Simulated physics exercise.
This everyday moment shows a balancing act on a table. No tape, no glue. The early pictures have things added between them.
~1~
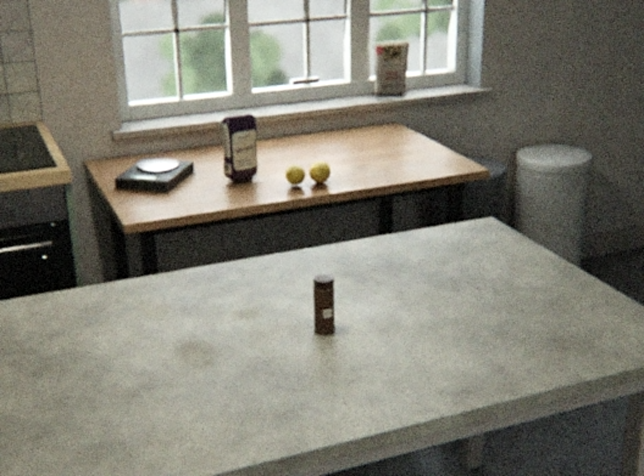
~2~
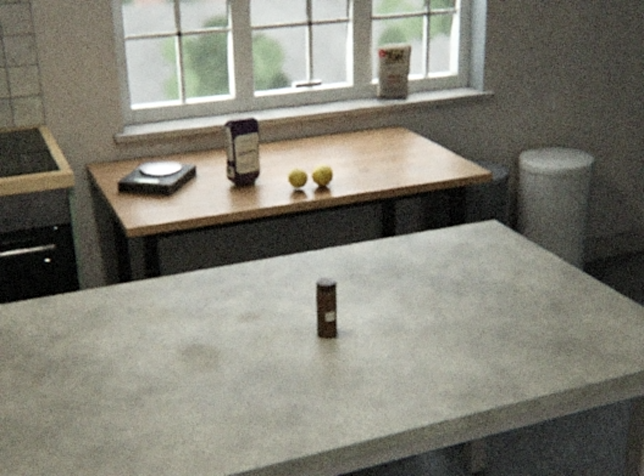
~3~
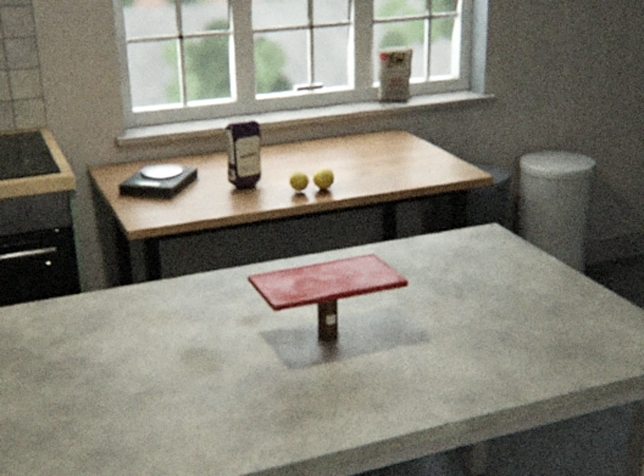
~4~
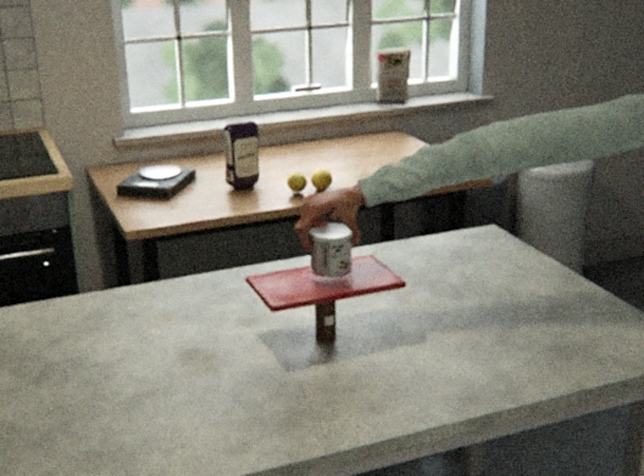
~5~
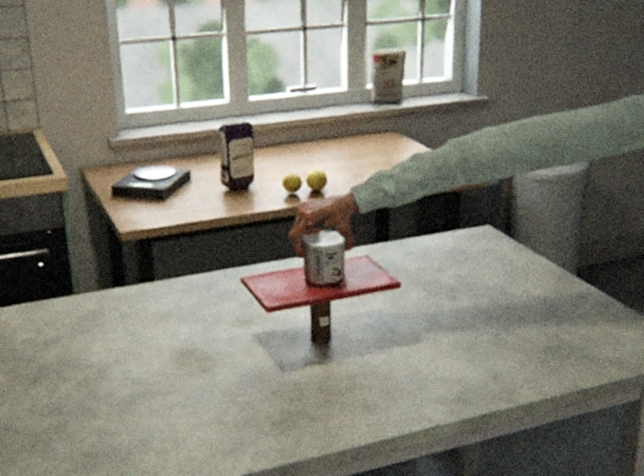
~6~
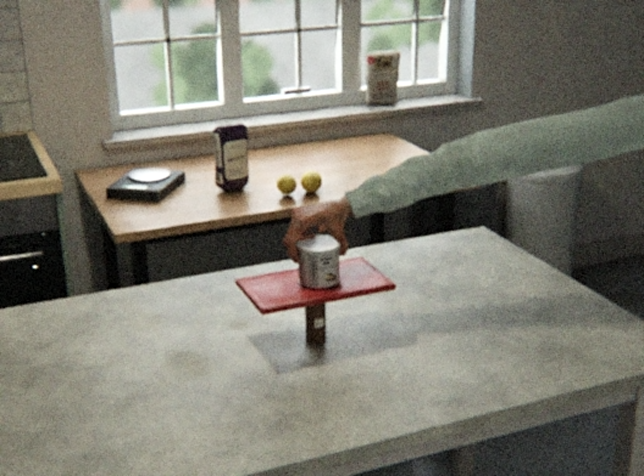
In a dim kitchen with a window, seen from slightly above and across a grey countertop, the view drifts slightly throughout. A small brown bottle stands at the centre, with a black-and-white package, two yellow fruits and a dark scale on the wooden table behind. A flat red lid appears on top of the bottle, then a hand in a pale green sleeve, reaching from the right, lowers a white tin onto it.
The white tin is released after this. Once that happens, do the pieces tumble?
No.
Then, 0.60 s later than the last frame, all is still.
Then, 1.40 s later than the last frame, white tin resting near (319, 263).
When it is over, all 3 as before. End places, in pixels of the last picture, white tin near (319, 263). The stack keeps its balance.
